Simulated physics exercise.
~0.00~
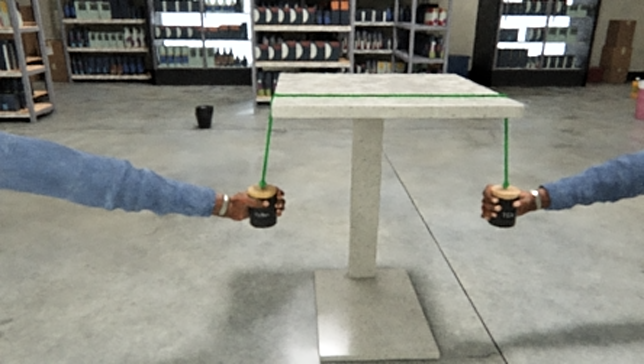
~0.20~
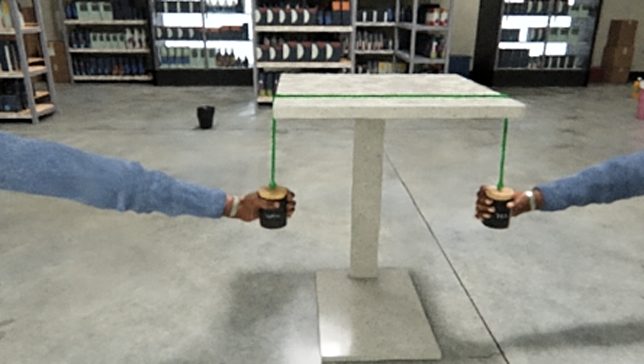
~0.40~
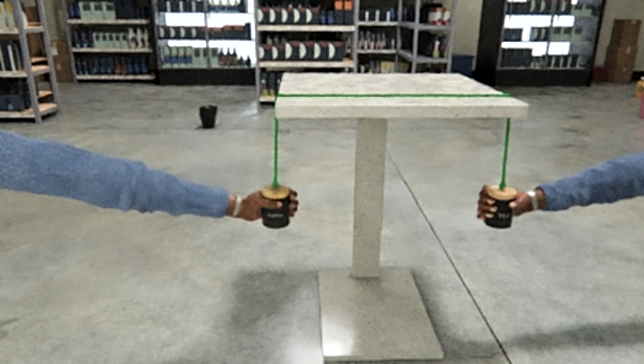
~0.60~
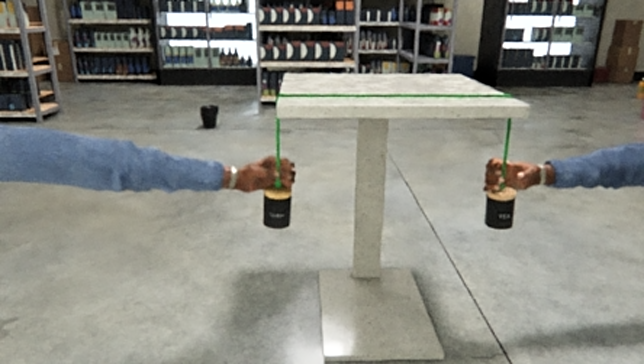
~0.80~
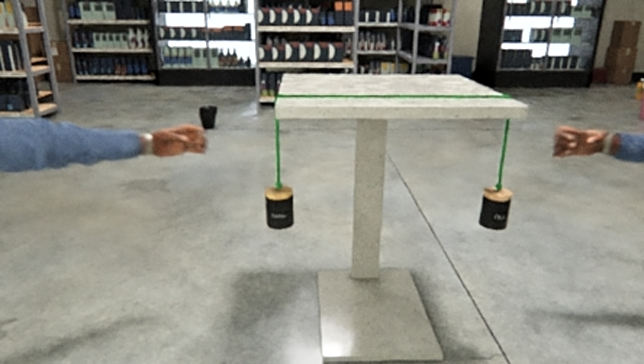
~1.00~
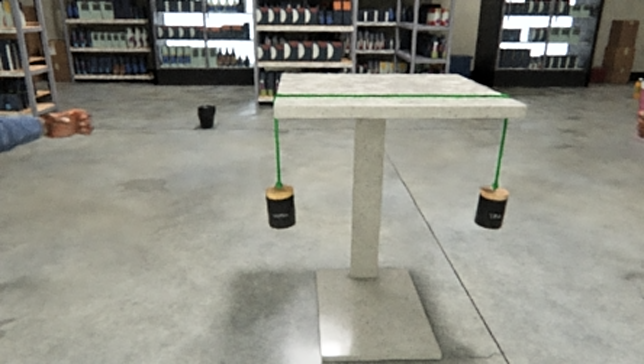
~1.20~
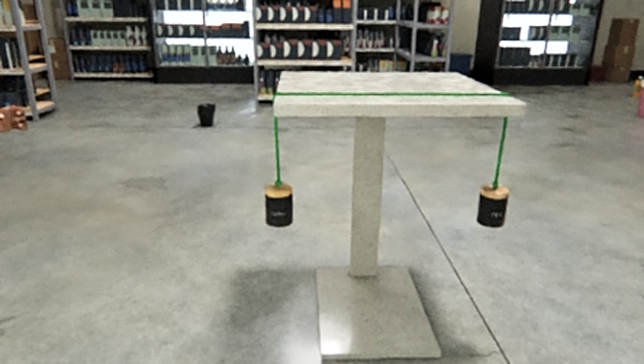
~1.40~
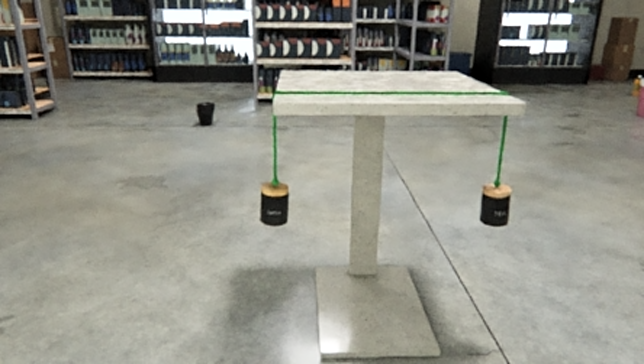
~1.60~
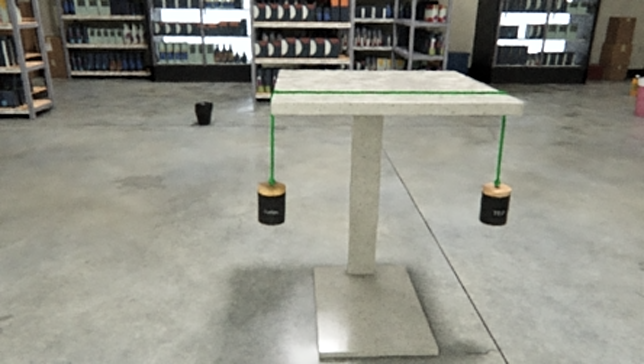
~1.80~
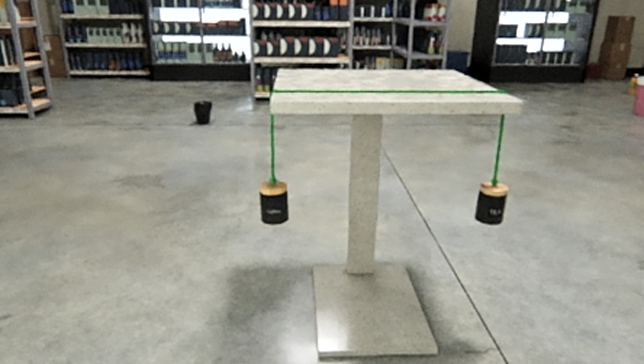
The clip shows two hands holding dark jars with wooden lids at either end of a green cord laid across a pale table. The hands let go and withdraw out of view, and both jars stay hanging at about the same height, swaying only slightly.
